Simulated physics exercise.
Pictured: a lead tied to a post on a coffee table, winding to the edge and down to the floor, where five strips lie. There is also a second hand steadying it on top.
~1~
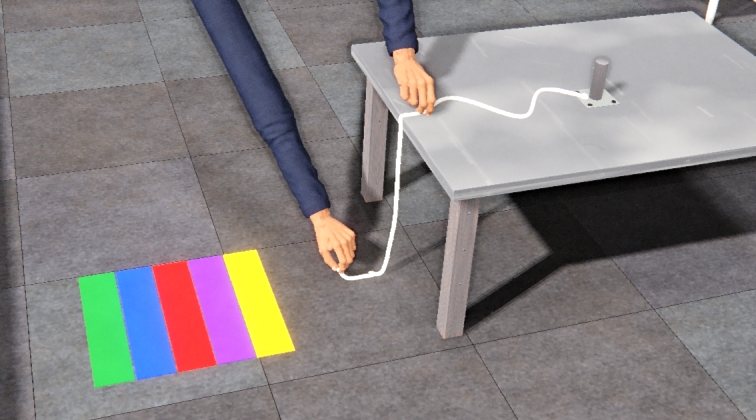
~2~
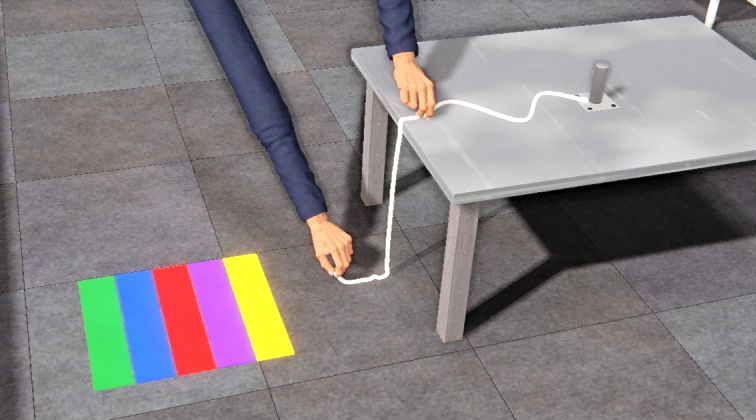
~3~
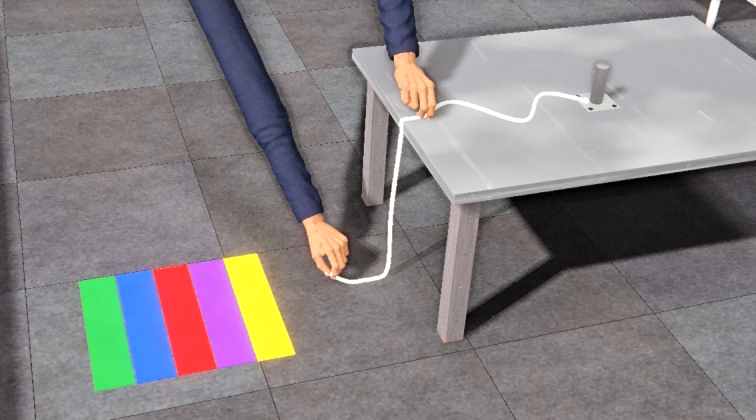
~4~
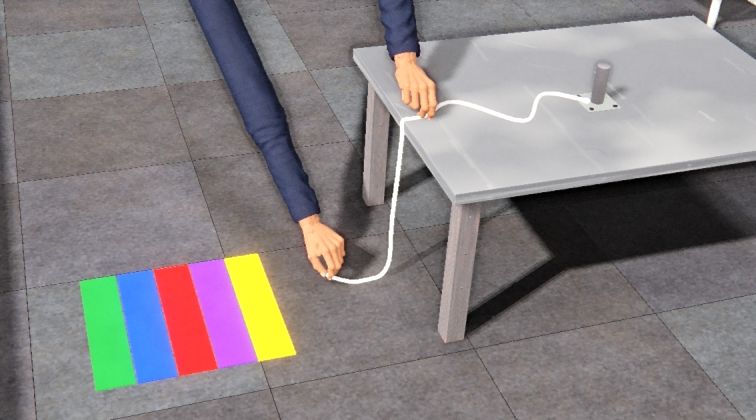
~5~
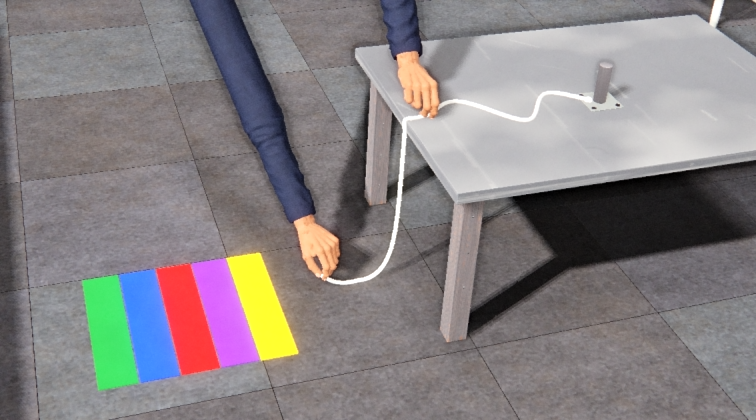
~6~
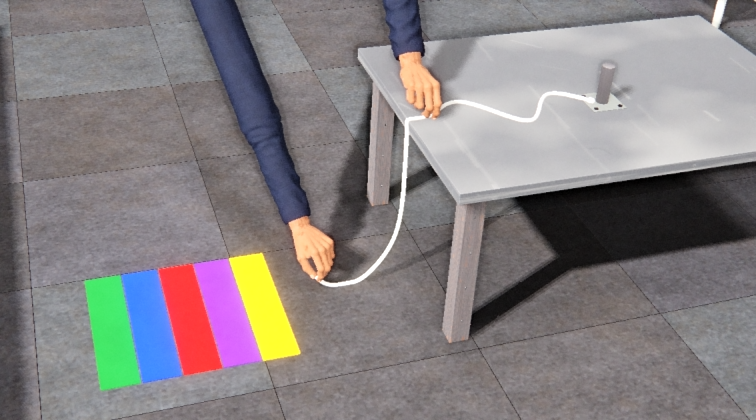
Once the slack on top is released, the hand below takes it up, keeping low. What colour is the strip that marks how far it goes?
That strip is blue.
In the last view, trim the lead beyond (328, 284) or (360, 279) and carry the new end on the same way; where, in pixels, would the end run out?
It would be at (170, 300) in the first case and at (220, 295) in the second.
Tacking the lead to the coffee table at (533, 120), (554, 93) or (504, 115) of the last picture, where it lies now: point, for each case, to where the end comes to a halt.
(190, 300), (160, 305) and (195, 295).
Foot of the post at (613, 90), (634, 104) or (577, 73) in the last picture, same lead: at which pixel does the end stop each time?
Per try, approx.: (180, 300); (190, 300); (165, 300).
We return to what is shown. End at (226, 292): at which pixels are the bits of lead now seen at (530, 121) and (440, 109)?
Around (493, 115) and (403, 141).
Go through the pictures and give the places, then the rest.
In the first picture, end (339, 269); yellow (269, 334); purple (231, 340); red (192, 348); blue (152, 355); green (111, 362).
In the second picture, end (335, 273); lead through (549, 93) (519, 121) (447, 102) (399, 141) (392, 206) (387, 270).
In the third picture, end (331, 274).
In the fourth picture, end (327, 275); lead through (550, 94) (520, 121) (448, 103) (402, 141) (394, 207) (385, 270).
In the fifth picture, end (322, 276).
In the sixth picture, end (317, 277); lead through (555, 93) (525, 121) (453, 102) (407, 141) (402, 206) (373, 269).
A little later, end near (226, 292); over purple.
Next, end near (178, 300); over red.
When it is tight, end near (148, 305); over blue. It halts on the blue strip.
